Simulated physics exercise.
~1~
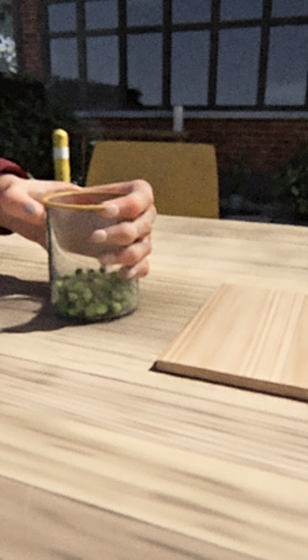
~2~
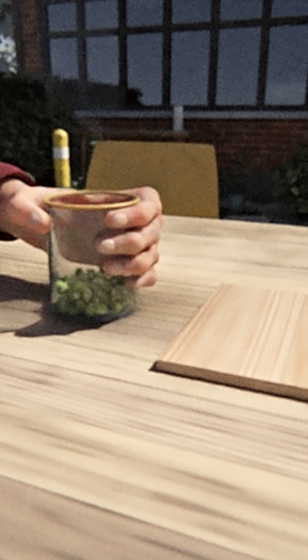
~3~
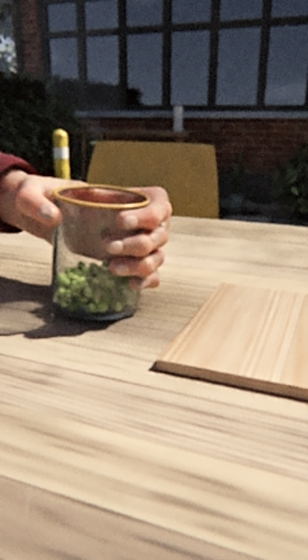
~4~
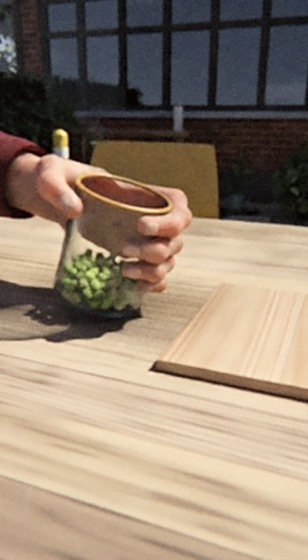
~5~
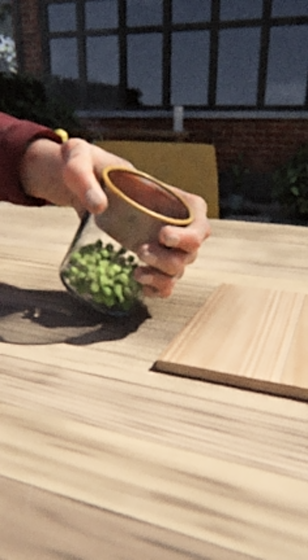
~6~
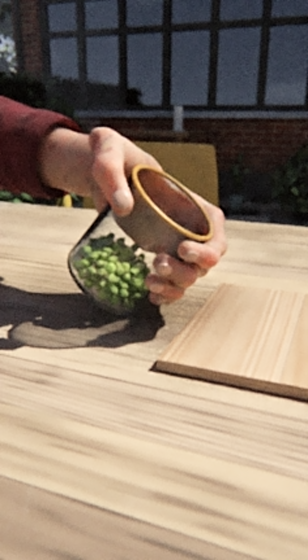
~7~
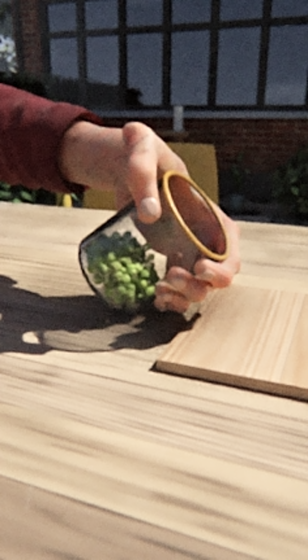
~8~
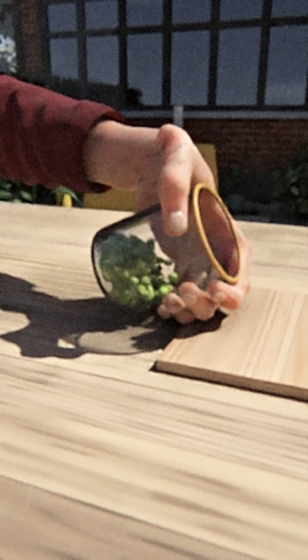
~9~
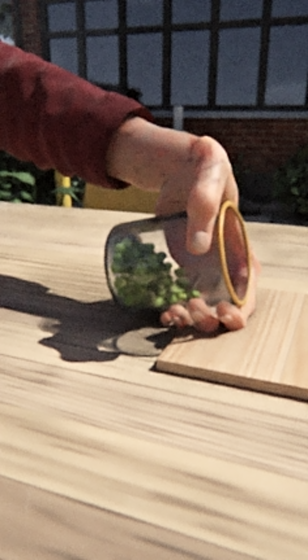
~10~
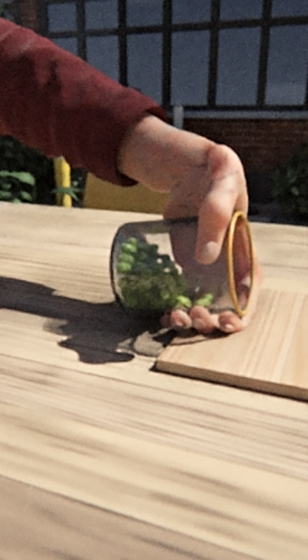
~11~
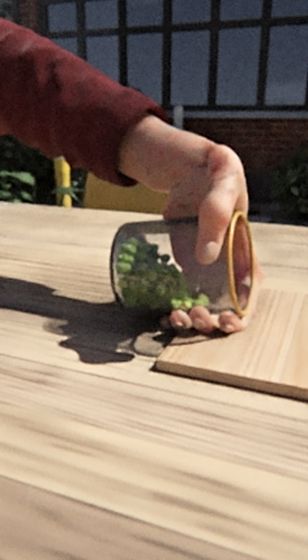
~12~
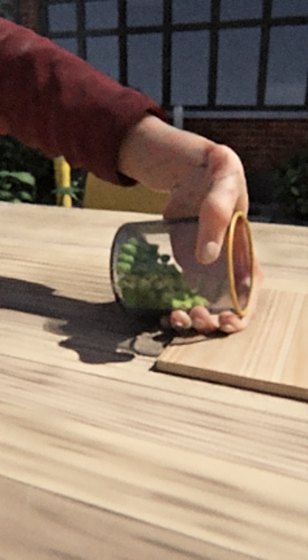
In this clip, a hand in a dark red sleeve holds an open glass of small green pieces on a wooden table and tips it to the right beside a wooden board. The glass ends on its side, its rim over the board, still held, with the pieces inside.
